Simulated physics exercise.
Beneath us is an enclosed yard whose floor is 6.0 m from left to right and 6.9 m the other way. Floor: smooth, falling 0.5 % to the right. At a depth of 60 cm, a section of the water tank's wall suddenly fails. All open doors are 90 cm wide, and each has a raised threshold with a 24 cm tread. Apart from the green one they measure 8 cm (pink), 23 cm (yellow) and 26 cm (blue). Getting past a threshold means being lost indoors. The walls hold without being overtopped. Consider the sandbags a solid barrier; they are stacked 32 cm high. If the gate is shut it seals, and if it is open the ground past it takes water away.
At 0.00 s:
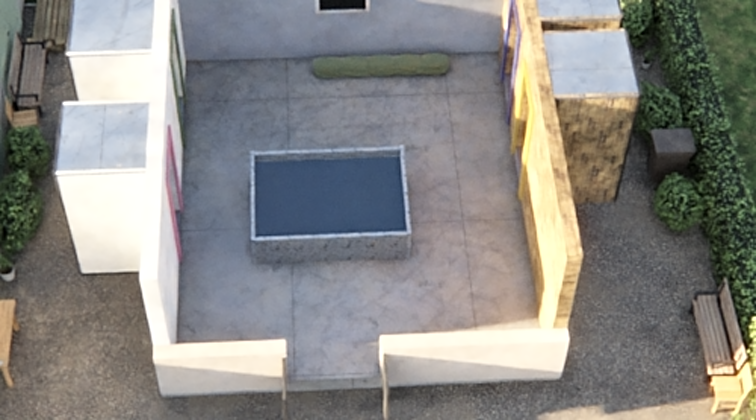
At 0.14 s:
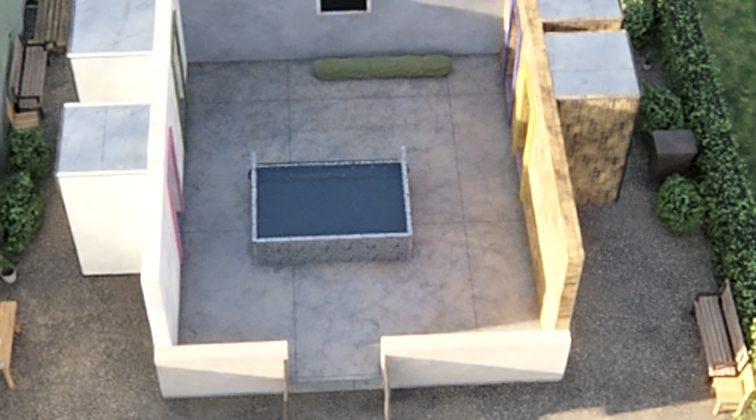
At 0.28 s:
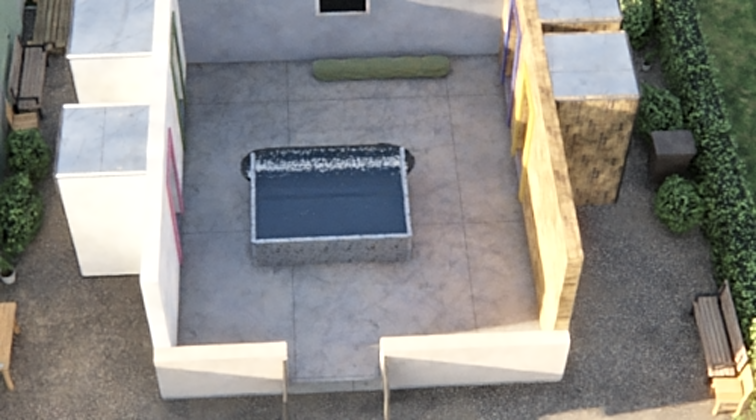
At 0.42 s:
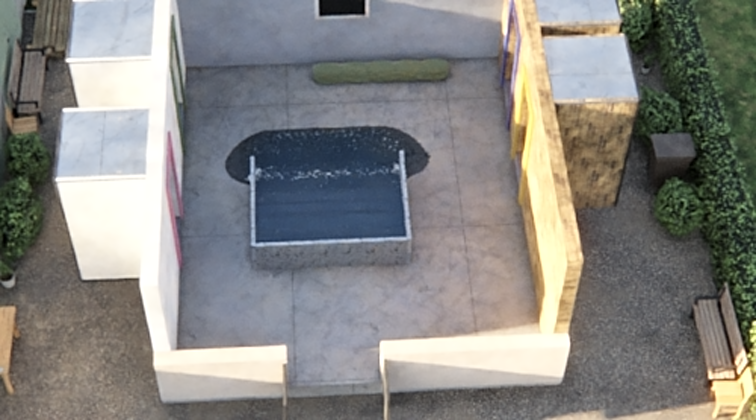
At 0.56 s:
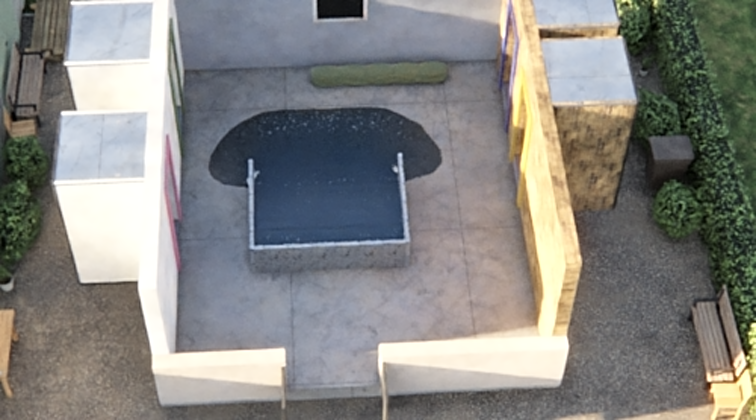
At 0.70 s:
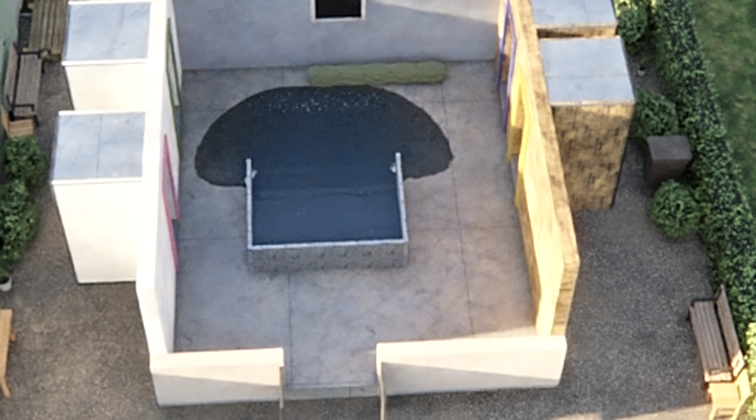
At first, a rectangular tank of dark water sits still in the middle of a walled courtyard. Its far side gives way, and foaming water pours out through the gap, spreading across the pale floor in a widening dark, rounded pool that reaches toward the sandbags near the back wall.
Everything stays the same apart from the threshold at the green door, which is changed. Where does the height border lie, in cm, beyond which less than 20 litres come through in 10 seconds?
It lies at roughly 11.5 cm.
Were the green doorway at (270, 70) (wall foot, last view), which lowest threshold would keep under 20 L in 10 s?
Roughly 31 cm.
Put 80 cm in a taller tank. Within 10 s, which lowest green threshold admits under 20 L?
You'd need a step of close to 17 cm.
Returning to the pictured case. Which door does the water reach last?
The pink one comes last.
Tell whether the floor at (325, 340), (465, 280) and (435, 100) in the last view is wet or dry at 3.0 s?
In the order asked: Untouched, untouched, soaked.
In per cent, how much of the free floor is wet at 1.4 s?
Close to 35 per cent of it is wet.
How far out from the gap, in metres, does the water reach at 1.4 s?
About 3.6 metres out.
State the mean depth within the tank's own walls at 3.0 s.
I'd put it at some 12 centimetres on average.
After 1.4 s water covers 35 % of the floor, deepest (40 cm) near (335, 94); 5 cm at the green door, 0 litres in over its 23 cm threshold.
After 3.0 s water covers 40 % of the floor, deepest (36 cm) near (182, 72); 19 cm at the green door, 0 litres in over its 23 cm threshold.
After 10.0 s water covers 95 % of the floor, deepest (16 cm) near (498, 302); 3 cm at the green door, 0 litres in over its 23 cm threshold.
At the green door as built, the water arrived by 1.2 s and peaked near 19 cm at 2.8 s.
Run again over the same 10 s with other heights there, 29 litres in over 10 cm, 11 litres over 13.5 cm. The limit of 20 litres is kept from about 11.5 cm up.
